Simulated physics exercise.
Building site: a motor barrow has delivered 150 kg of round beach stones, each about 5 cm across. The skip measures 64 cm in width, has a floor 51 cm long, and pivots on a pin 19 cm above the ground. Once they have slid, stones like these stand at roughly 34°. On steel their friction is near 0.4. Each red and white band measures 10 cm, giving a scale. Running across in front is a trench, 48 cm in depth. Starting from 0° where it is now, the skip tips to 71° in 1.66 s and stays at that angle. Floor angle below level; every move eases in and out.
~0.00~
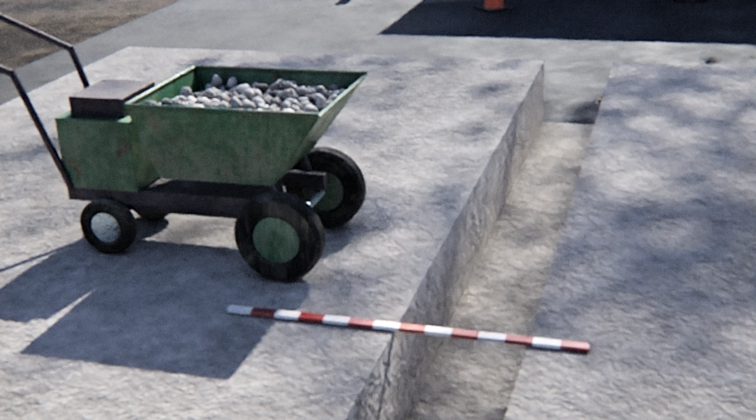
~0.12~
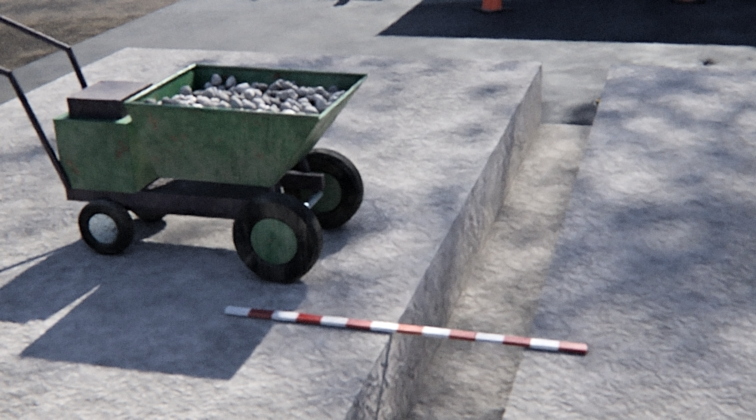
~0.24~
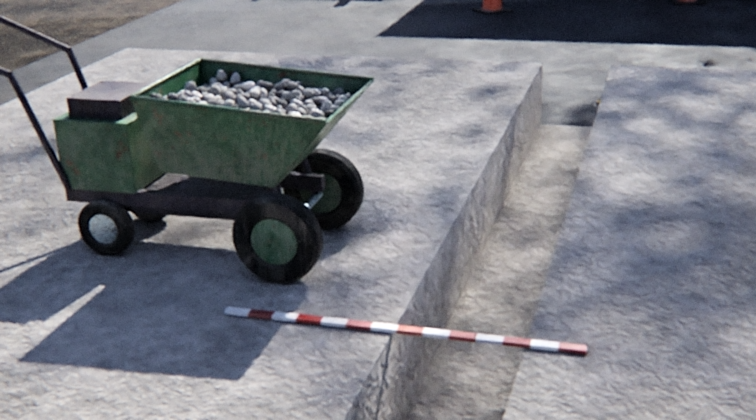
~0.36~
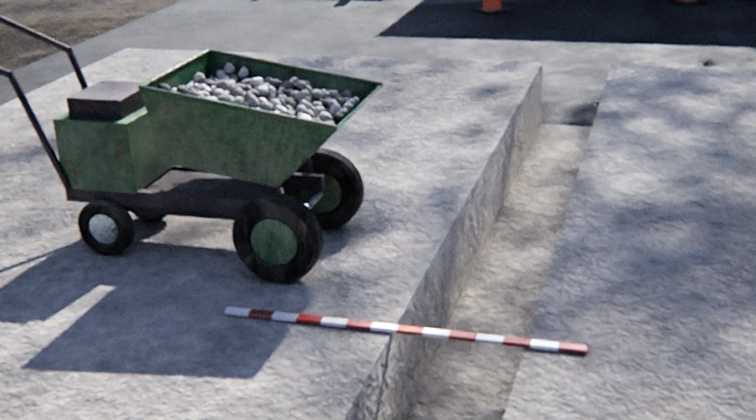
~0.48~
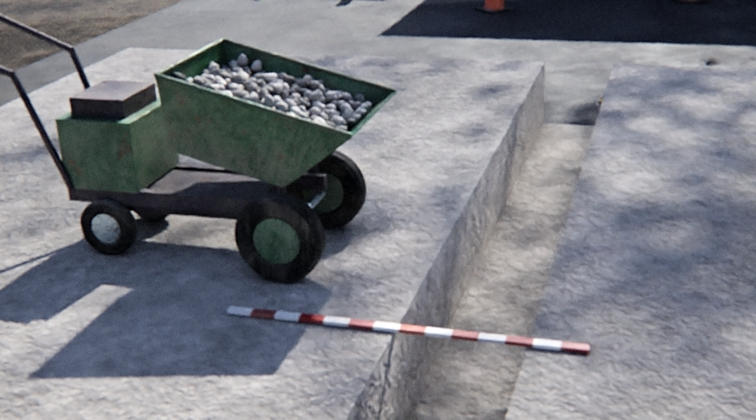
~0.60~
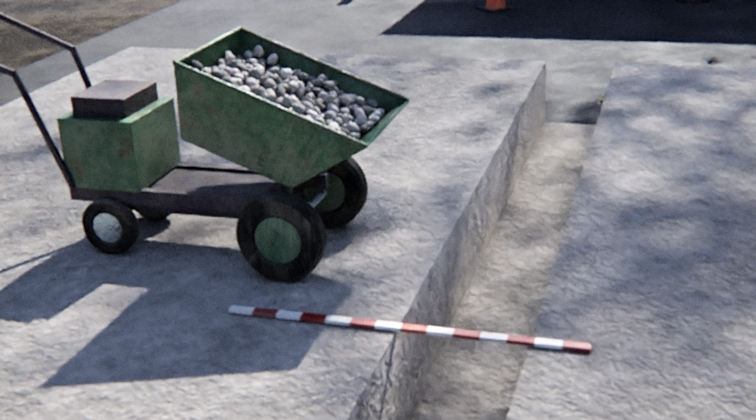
At the start, a green motor barrow loaded with rounded grey stones stands left of a trench, its skip level behind a red and white striped pole. The skip then begins to tilt, slowly at first, its rear rising away from the chassis while its front lip lowers rightward with the stones inside.
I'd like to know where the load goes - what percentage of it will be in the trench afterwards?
I would put it at about 100 per cent.
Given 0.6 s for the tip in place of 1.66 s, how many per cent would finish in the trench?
Trench share: Approx. 100%.
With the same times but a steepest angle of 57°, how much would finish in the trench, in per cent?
Roughly 70%.
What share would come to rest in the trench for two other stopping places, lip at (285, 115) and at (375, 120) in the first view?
Estimates: 95 % then 85 %.
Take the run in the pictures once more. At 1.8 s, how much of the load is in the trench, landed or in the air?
Roughly 50% by that time.
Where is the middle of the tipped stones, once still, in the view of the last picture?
Roughly at (502, 352).
After 1.2 s the floor is at 60°; 99 % in the skip, 1 % in the trench; the foremost stones are at (439, 223).
After 1.8 s the floor is at 71°; 49 % in the skip, 51 % in the trench; the foremost stones are at (541, 368).
After 2.1 s the floor is at 71°; 21 % in the skip, 79 % in the trench; the foremost stones are at (542, 358).
After 4.1 s the floor is at 71°; 0 % in the skip, 100 % in the trench; the foremost stones are at (543, 352).
